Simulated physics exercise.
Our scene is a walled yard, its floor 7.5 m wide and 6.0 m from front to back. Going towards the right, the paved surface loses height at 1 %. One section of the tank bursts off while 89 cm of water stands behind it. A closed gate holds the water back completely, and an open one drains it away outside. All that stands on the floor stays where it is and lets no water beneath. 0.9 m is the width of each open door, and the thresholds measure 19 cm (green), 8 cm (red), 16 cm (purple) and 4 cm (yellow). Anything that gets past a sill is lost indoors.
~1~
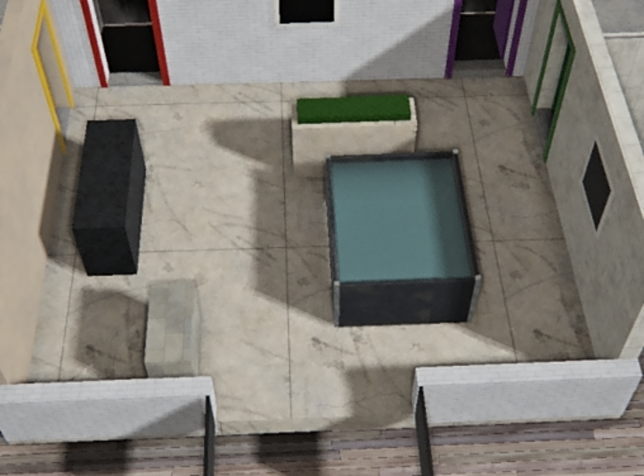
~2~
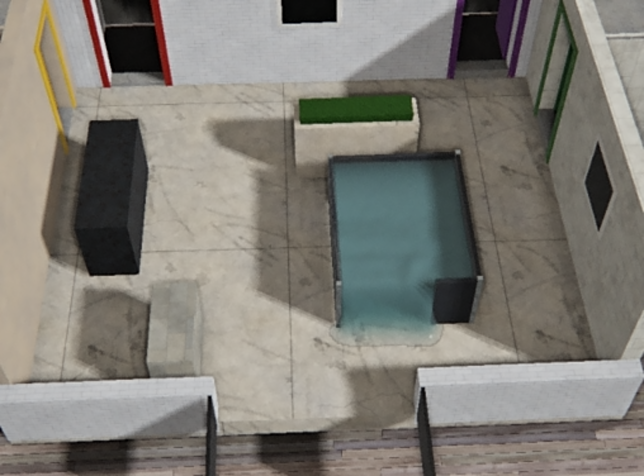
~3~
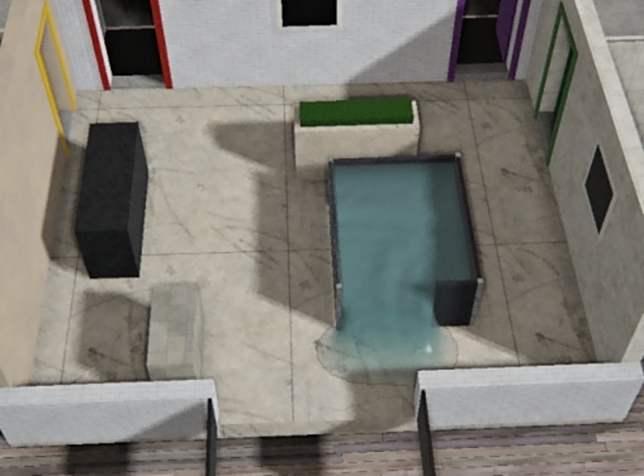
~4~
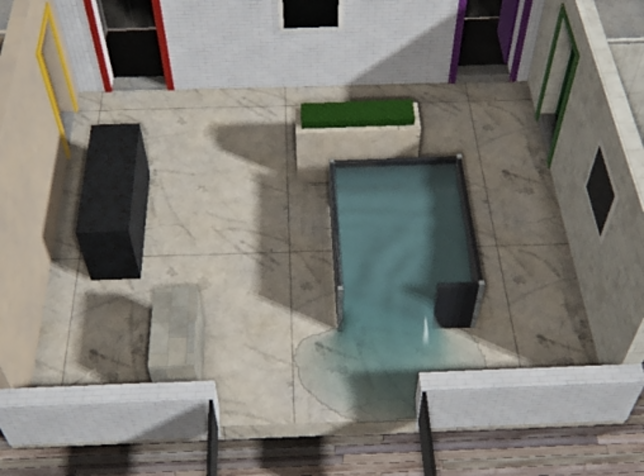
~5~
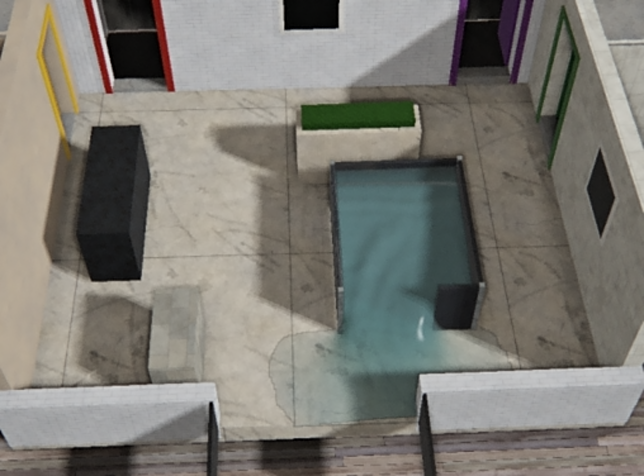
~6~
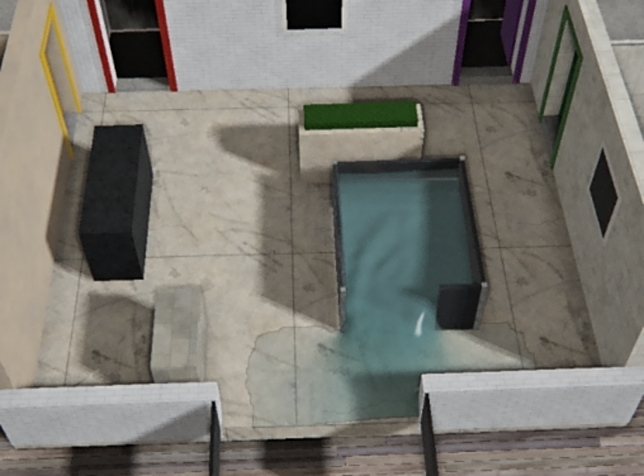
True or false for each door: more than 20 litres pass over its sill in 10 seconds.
Per door: The green door: False; the red door: False; the purple door: False; the yellow door: False.
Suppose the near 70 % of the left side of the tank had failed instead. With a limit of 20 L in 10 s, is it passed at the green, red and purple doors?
Then green does not exceed it, red exceeds it, purple does not exceed it.
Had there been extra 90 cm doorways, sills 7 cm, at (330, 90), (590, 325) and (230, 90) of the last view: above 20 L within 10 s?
In turn: Short of it, beyond it, short of it.
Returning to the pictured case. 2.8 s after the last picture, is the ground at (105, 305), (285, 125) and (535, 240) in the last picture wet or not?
Listed in turn: Spared so far / spared so far / swamped.
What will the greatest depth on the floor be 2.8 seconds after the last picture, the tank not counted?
Max depth: About 23 centimetres.
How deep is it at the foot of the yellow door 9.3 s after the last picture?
Depth: ~ 0.0 cm.
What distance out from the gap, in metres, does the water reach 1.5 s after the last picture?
Around 4.0 metres.
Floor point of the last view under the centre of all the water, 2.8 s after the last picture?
Near (434, 286).
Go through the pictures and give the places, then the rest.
Still water, 89 cm deep, in the tank at (399, 219), in the first picture.
The front is at (333, 329), 0.7 m from the gap at (386, 310); 0.3 m2 of floor is under water; 89 cm left at the back of the tank, in the second picture.
The front is at a hidden place, 1.0 m from the gap at (387, 314); 1.2 m2 of floor is under water; 89 cm left at the back of the tank, in the third picture.
The front is at a hidden place, 1.4 m from the gap at (388, 317); 2.5 m2 of floor is under water; 87 cm left at the back of the tank, in the fourth picture.
The front is at a hidden place, 1.8 m from the gap at (388, 319); 3.4 m2 of floor is under water; 77 cm left at the back of the tank, in the fifth picture.
Water pours out at (390, 319) and has run 2.2 m, to a hidden place; typically 9 cm deep outside, 75 cm at the tank's back, in the sixth picture.
Then, 0.7 s after the last picture water covers 15 % of the floor and is deepest (50 cm) near (425, 403); green door not reached, red door not reached, purple door not reached, yellow door not reached.
Then, 1.5 s after the last picture water covers 20 % of the floor and is deepest (37 cm) near (425, 403); green door not reached, red door not reached, purple door not reached, yellow door not reached.
Then, 2.8 s after the last picture water covers 30 % of the floor and is deepest (23 cm) near (424, 391); green door 3 cm at the sill, 0 L in, red door not reached, purple door not reached, yellow door not reached.
Then, 5.3 s after the last picture water covers 40 % of the floor and is deepest (13 cm) near (425, 403); green door 3 cm at the sill, 0 L in, red door not reached, purple door 12 cm at the sill, 0 L in, yellow door not reached.
Then, 9.3 s after the last picture water covers 50 % of the floor and is deepest (8 cm) near (543, 145); green door 7 cm at the sill, 0 L in, red door not reached, purple door 6 cm at the sill, 0 L in, yellow door not reached.
